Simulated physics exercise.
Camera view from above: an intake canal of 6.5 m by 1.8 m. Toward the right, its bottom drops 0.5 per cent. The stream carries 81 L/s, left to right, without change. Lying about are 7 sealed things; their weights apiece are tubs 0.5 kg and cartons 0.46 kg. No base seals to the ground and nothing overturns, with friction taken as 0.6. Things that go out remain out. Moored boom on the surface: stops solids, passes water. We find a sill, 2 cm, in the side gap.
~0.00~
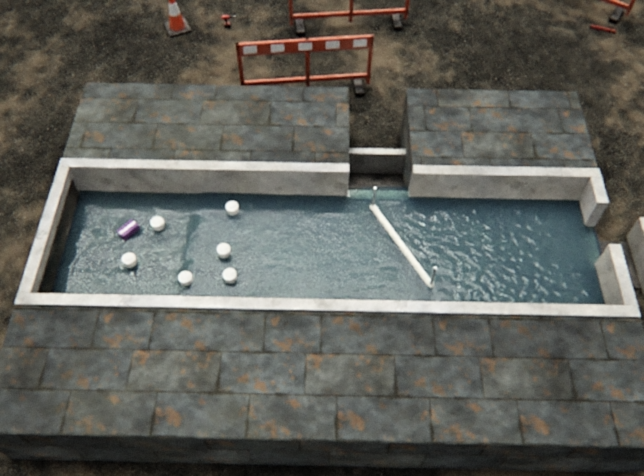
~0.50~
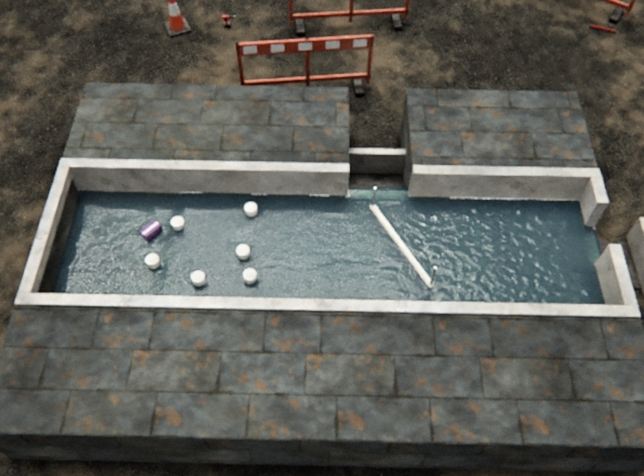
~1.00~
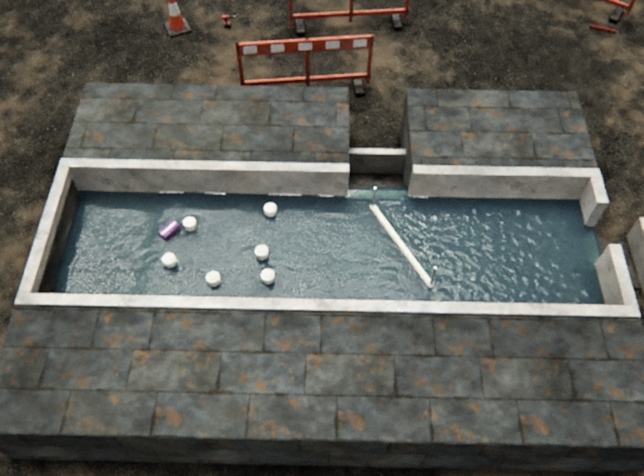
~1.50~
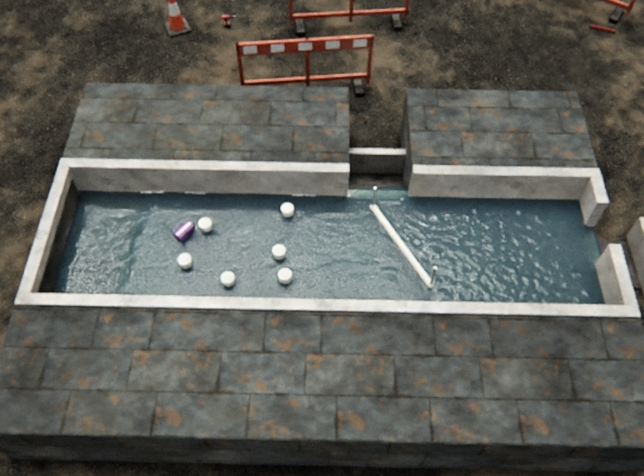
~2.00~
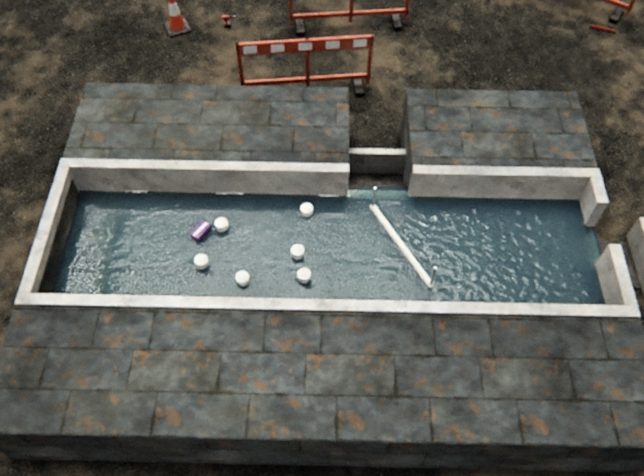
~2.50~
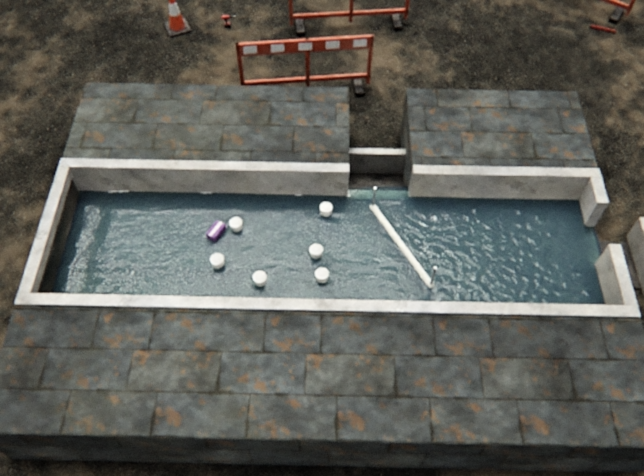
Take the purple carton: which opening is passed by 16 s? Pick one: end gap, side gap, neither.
The choice is neither.
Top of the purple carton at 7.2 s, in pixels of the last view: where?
Roughly at (369, 222).
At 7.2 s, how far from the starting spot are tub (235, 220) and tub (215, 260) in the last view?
The shifts read 250 cm and 300 cm, in that sequence.
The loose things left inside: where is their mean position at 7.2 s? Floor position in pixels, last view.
I'd put it close to (386, 254) in the last view.
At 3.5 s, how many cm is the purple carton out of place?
Displacement by then near 150 cm.
After 3.5 s the purple carton is near (249, 229), 1.5 m from its start, afloat; 0 of 7 are out; 7 afloat.
After 7.2 s the purple carton is near (369, 222), 3.0 m from its start, afloat; 1 of 7 are out; 6 afloat.
After 12.0 s the purple carton is near (381, 226), 3.1 m from its start, afloat; 2 of 7 are out; 5 afloat.
After 16.0 s the purple carton is near (381, 226), 3.1 m from its start, afloat; 2 of 7 are out; 5 afloat.
